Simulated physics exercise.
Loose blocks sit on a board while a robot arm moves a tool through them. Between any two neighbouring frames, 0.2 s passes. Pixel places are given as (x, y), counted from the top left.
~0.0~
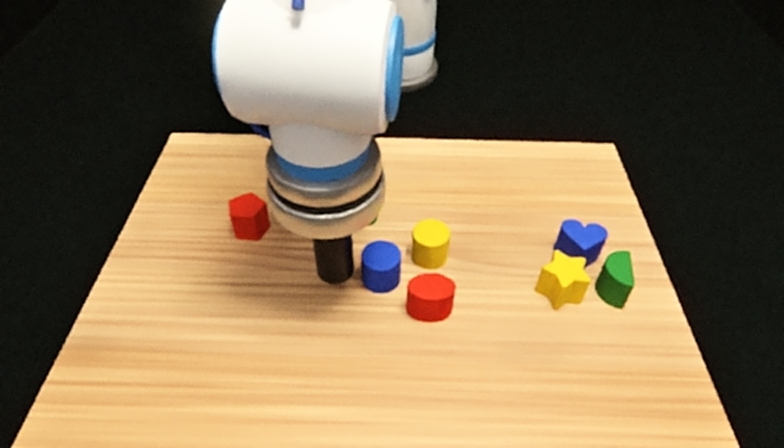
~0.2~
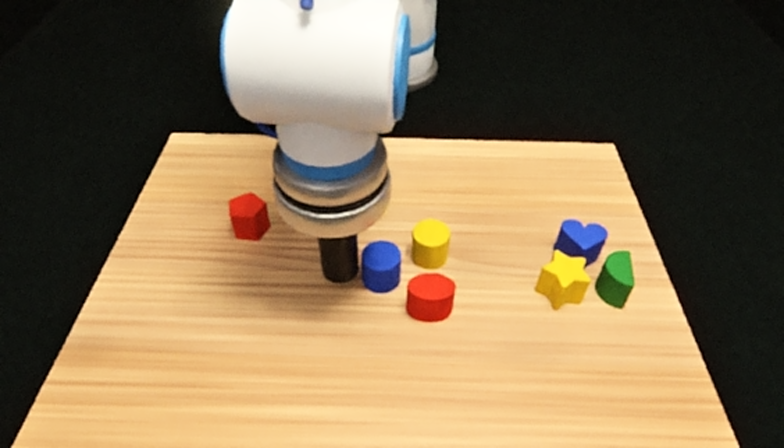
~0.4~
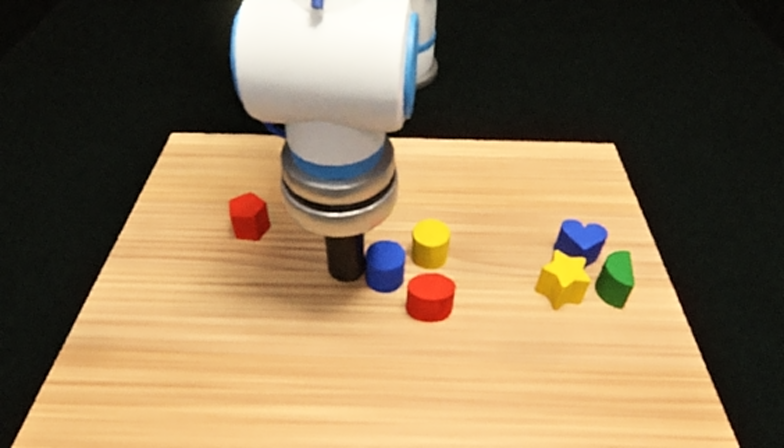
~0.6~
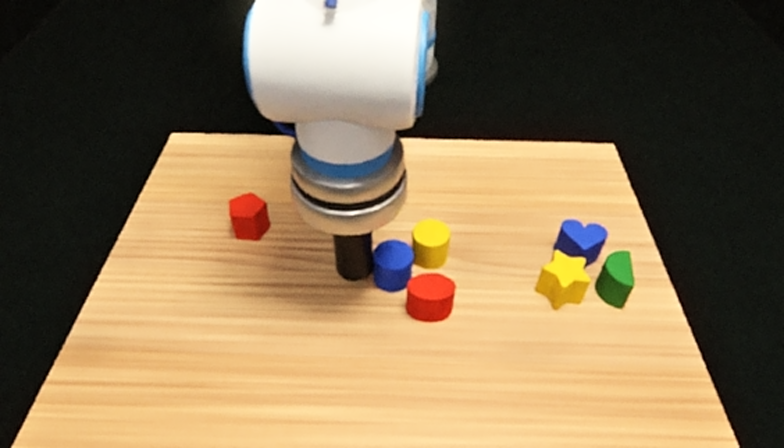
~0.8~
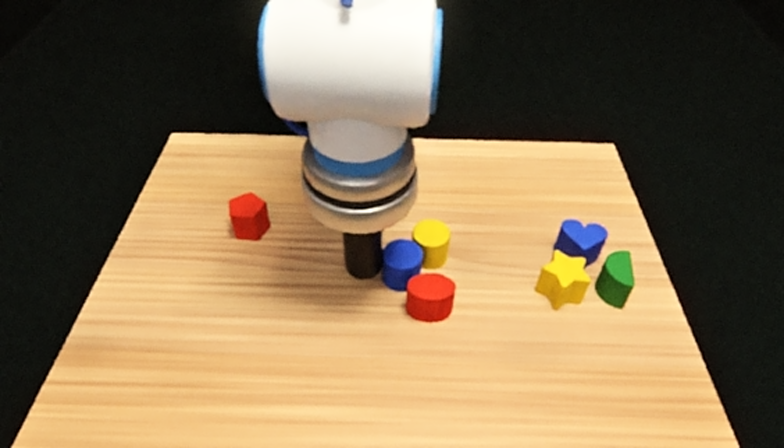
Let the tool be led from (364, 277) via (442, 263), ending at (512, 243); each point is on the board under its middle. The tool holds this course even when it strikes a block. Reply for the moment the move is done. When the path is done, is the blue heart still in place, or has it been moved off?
That one stays where it is.
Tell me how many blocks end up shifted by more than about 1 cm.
Counting only shifts above 1 cm, I get two blocks.
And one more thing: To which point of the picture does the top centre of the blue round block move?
It comes to (489, 260).
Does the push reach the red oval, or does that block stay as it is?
It will remain on its spot.
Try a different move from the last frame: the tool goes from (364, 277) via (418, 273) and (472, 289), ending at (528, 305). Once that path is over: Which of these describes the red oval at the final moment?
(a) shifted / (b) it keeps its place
The correct letter is b.
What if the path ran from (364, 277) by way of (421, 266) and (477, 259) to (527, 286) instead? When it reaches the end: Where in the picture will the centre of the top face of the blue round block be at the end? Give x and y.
Close to (517, 289).
The first path, step by step. One third of the way, tool at (418, 256); blue round block at (455, 256); yellow round block at (452, 227).
Two thirds of the way, tool at (469, 245); blue round block at (489, 260); yellow round block at (485, 210).
At the end, tool at (515, 231); blue round block at (489, 260); yellow round block at (502, 195); red oval not moved; blue heart not moved.
